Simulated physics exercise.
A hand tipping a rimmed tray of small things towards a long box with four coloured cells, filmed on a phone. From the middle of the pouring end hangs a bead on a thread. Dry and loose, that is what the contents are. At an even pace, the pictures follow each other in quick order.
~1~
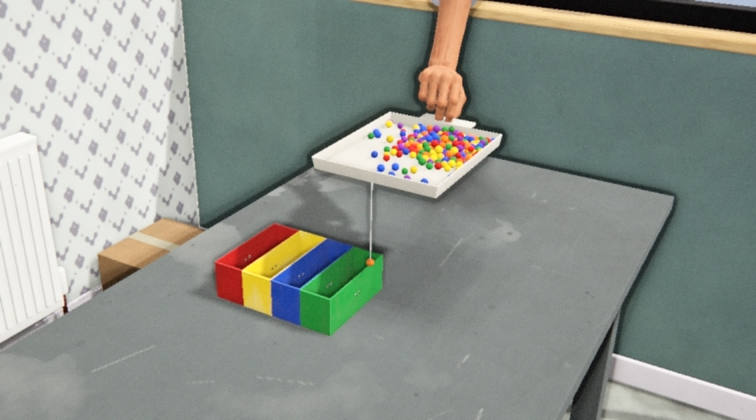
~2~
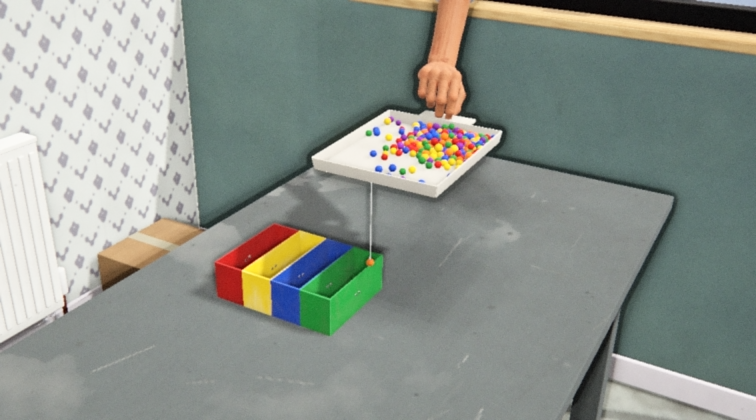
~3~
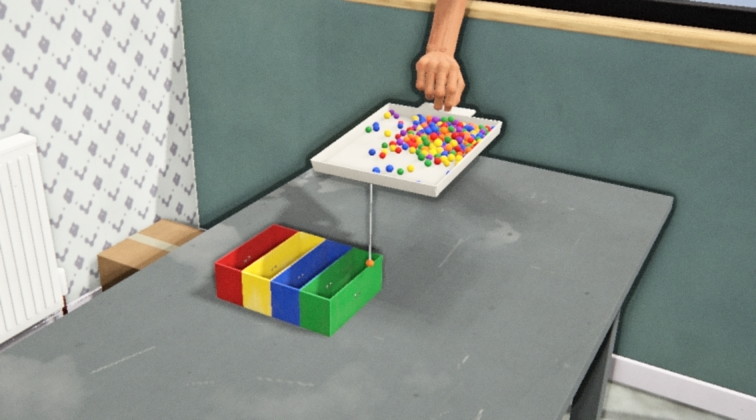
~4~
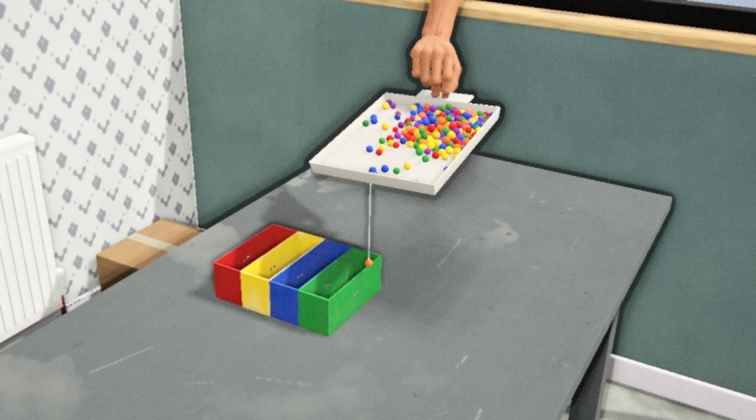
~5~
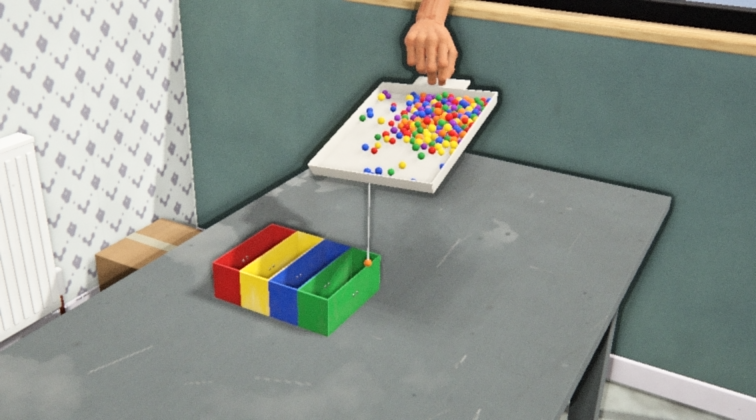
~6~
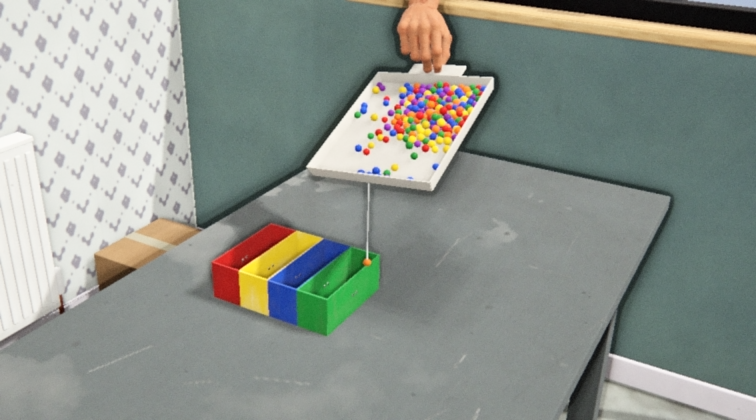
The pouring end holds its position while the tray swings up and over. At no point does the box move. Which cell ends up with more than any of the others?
The blue cell.
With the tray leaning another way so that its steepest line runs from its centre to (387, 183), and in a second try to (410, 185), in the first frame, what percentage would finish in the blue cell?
Case one 0 %; case two 0 %.
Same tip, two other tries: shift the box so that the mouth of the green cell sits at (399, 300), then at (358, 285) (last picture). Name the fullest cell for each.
For the first spot the answer is the cell in red, and for the second spot it is that yellow cell.
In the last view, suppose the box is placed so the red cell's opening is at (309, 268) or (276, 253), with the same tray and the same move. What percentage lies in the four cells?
Try 1: Some 70 %; try 2: Some 90 %.
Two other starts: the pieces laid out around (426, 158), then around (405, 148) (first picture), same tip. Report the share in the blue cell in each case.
You'd see roughly 40 per cent first and roughly 50 per cent second.
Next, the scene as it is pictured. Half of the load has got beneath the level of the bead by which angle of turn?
That happens at close to 90 degrees.
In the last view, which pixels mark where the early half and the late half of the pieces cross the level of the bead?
First close to (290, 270), next close to (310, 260).
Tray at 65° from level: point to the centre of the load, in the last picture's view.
Load centre: Approx. (336, 175).
Shortly afterwards, tray tipped steeply; near two thirds on the tray; only a few in the blue cell; only a few in the green cell; only a few in the yellow cell; only a few in the red cell; near a third falling or outside the box.
Next, tray tipped past a quarter turn; near a quarter on the tray; near a quarter in the blue cell; a little in the yellow cell; a little in the green cell; only a few in the red cell; near a third falling or outside the box.
Some moments later, tray tipped past a quarter turn; near half in the blue cell; near a quarter in the green cell; a little in the yellow cell; only a few in the red cell; near a quarter falling or outside the box.
In the end, tray tipped past a quarter turn; near half in the blue cell; near a quarter in the green cell; a little in the yellow cell; only a few in the red cell; near a quarter outside the box.
